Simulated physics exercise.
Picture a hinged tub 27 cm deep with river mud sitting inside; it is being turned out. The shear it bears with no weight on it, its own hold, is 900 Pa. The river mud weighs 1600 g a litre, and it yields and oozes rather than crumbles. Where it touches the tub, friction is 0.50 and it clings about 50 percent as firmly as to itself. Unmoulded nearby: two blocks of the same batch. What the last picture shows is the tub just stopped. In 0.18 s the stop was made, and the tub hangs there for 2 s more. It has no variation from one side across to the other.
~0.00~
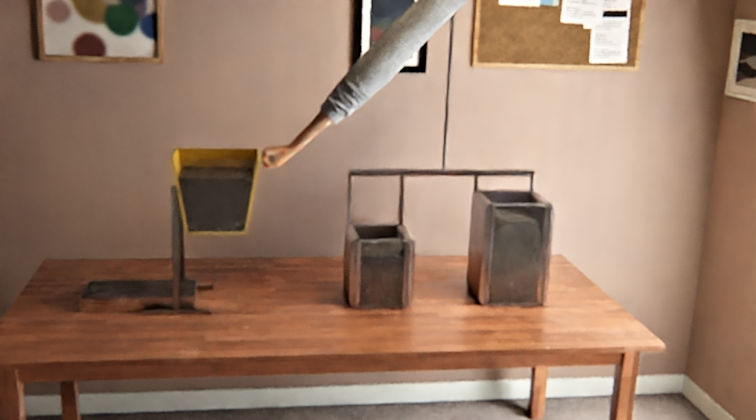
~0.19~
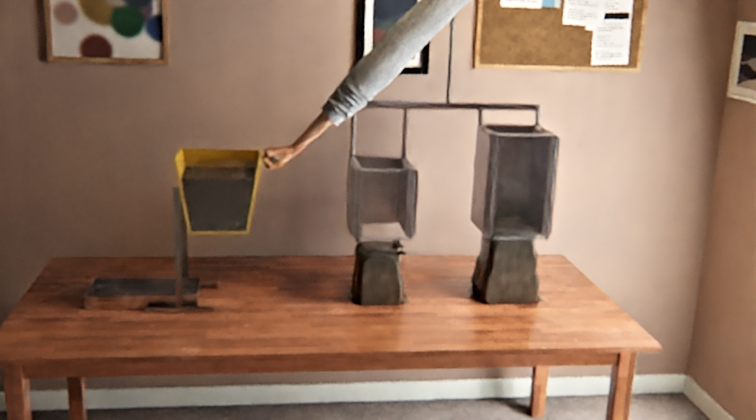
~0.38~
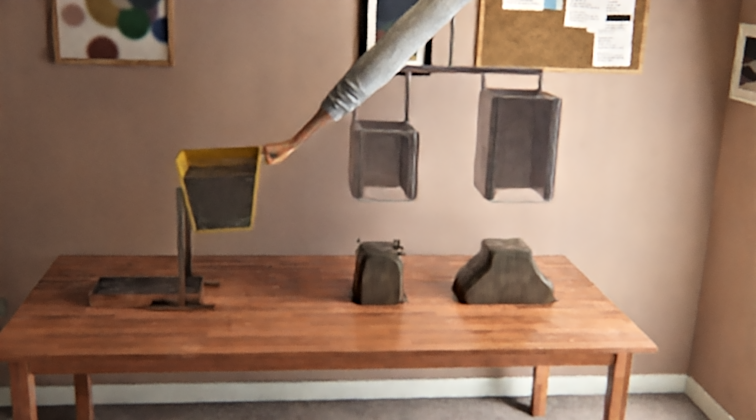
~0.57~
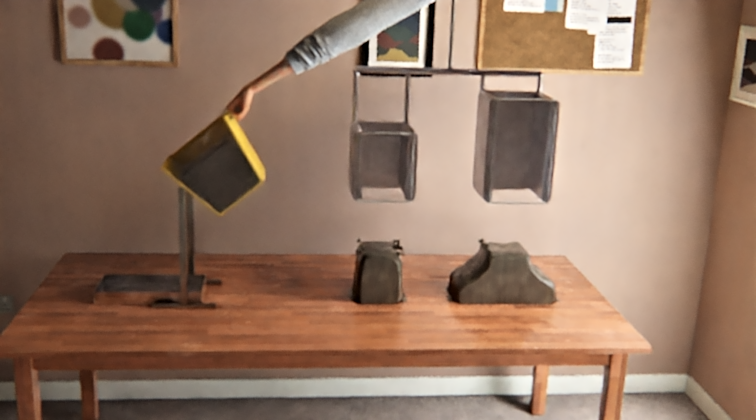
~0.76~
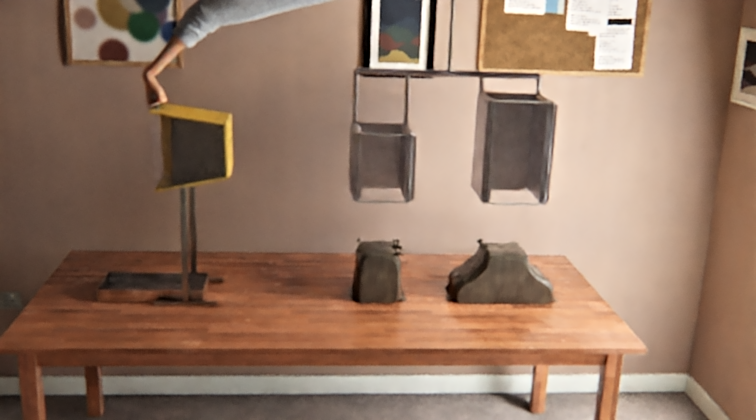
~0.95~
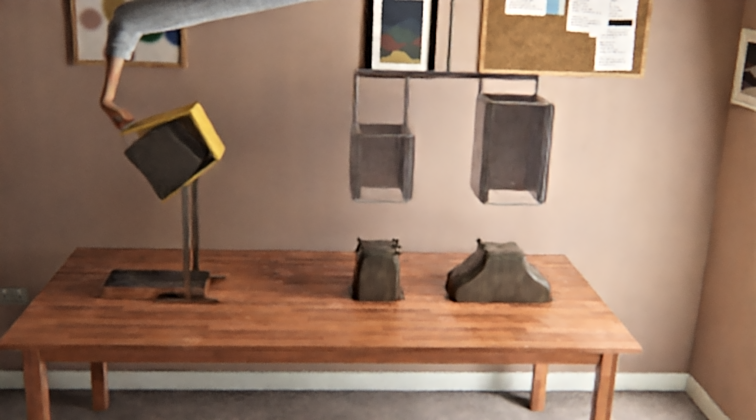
At the start, a hand holds the rim of an upright yellow-edged tub of dark mud, beside two boxes standing on a wooden table. The boxes rise, uncovering two dark blocks, and the right one slumps lower and wider. Then the hand turns the tub counterclockwise past its side, the mud still inside.
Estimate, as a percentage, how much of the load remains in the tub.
I would say about 0 per cent remains in the tub.
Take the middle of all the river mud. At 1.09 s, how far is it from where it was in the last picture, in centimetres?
About 20 cm.
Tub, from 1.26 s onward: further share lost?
That comes to some 0 per cent of the load.
By 1.09 s, the tub is at 119 degrees and holds 14 %.
By 1.26 s, the tub is at 119 degrees and holds 0 %.
By 1.43 s, the tub is at 119 degrees and holds 0 %.
By 1.60 s, the tub is at 119 degrees and holds 0 %.
By 2.95 s, at the end, the tub is at 119 degrees and holds 0 %.
